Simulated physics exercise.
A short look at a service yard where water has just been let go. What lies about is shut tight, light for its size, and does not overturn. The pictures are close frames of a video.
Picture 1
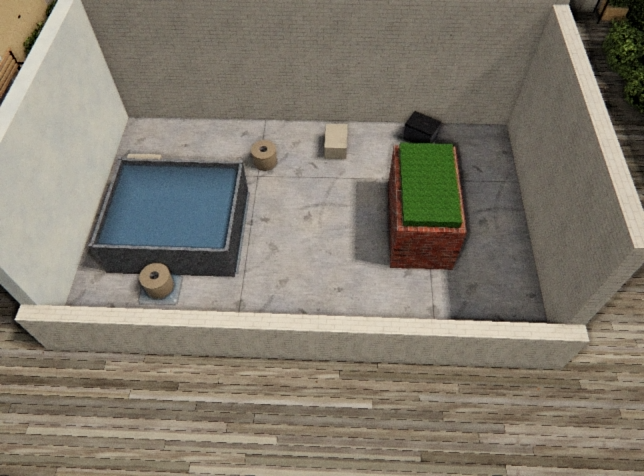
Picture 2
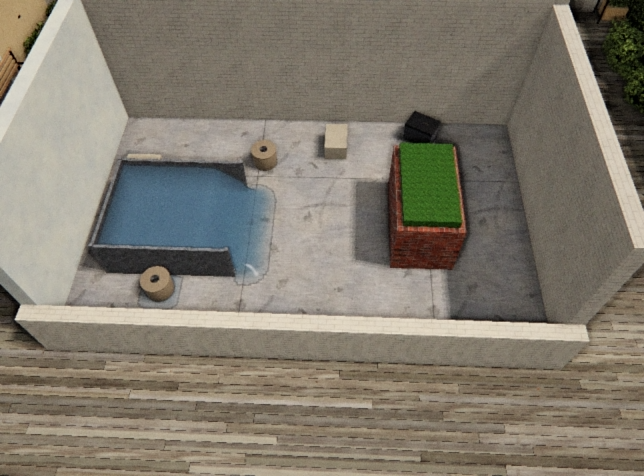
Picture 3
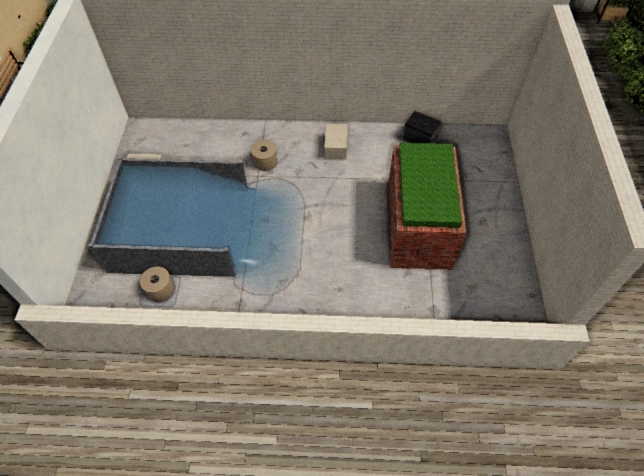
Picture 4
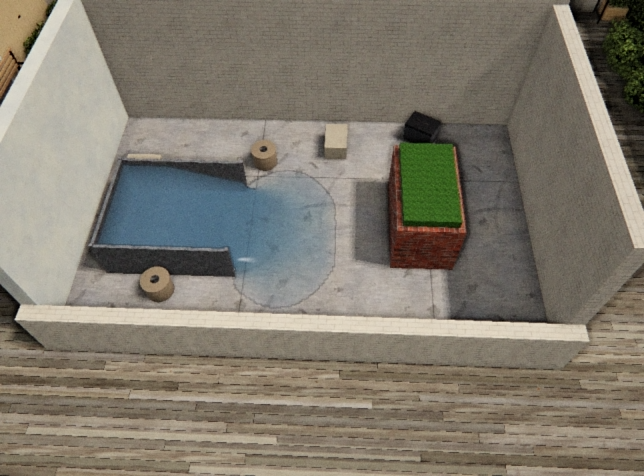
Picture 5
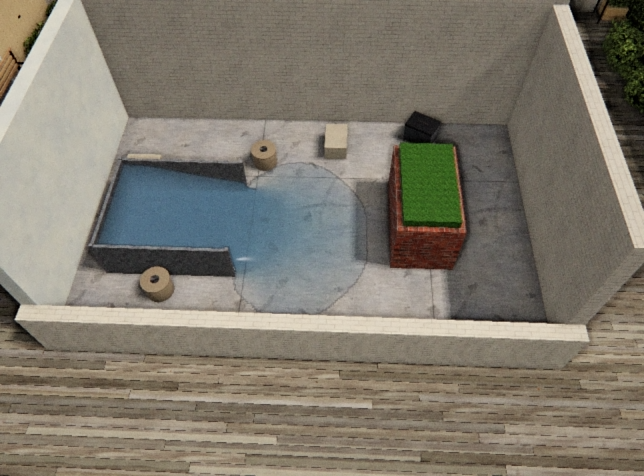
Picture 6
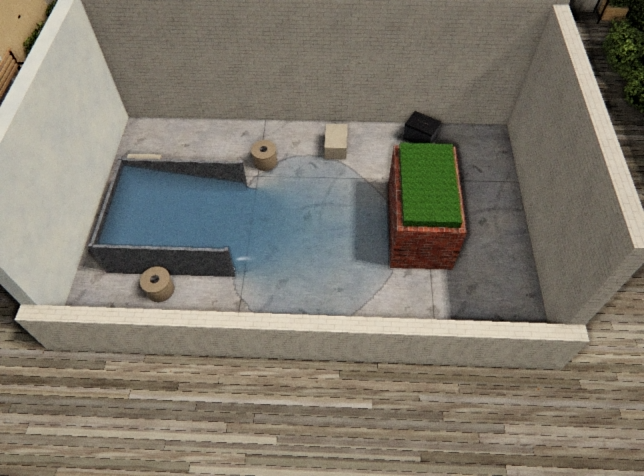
Walled yard with a raised pool losing its right side, water spreading rightward across the paving toward a grass-topped brick block.
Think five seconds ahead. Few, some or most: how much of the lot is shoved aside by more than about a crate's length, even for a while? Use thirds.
That comes to from one to two thirds.
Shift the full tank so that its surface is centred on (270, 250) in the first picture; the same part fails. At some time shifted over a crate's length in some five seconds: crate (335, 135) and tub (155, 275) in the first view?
As listed: Yes, under that.
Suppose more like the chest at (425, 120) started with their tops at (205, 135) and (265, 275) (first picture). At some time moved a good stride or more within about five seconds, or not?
In turn: Short of that, shifted that much.
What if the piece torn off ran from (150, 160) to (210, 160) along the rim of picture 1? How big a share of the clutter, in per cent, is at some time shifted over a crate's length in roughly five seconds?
Roughly 80 per cent.
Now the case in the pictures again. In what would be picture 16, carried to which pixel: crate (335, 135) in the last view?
Near (362, 120).
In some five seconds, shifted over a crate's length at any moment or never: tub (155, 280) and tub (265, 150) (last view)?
In turn: Less than that, short of that.
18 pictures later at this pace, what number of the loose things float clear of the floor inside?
I count 2.
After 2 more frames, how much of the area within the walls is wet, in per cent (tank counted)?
Near 40 in a hundred.
A moment on, 0 of 5 are well off their spots; 0 afloat.
Next, 1 of 5 are well off their spots; 0 afloat.
Later, 2 of 5 are well off their spots; 2 afloat.
In the end, 2 of 5 are well off their spots, and 2 have been at some point; 2 afloat.
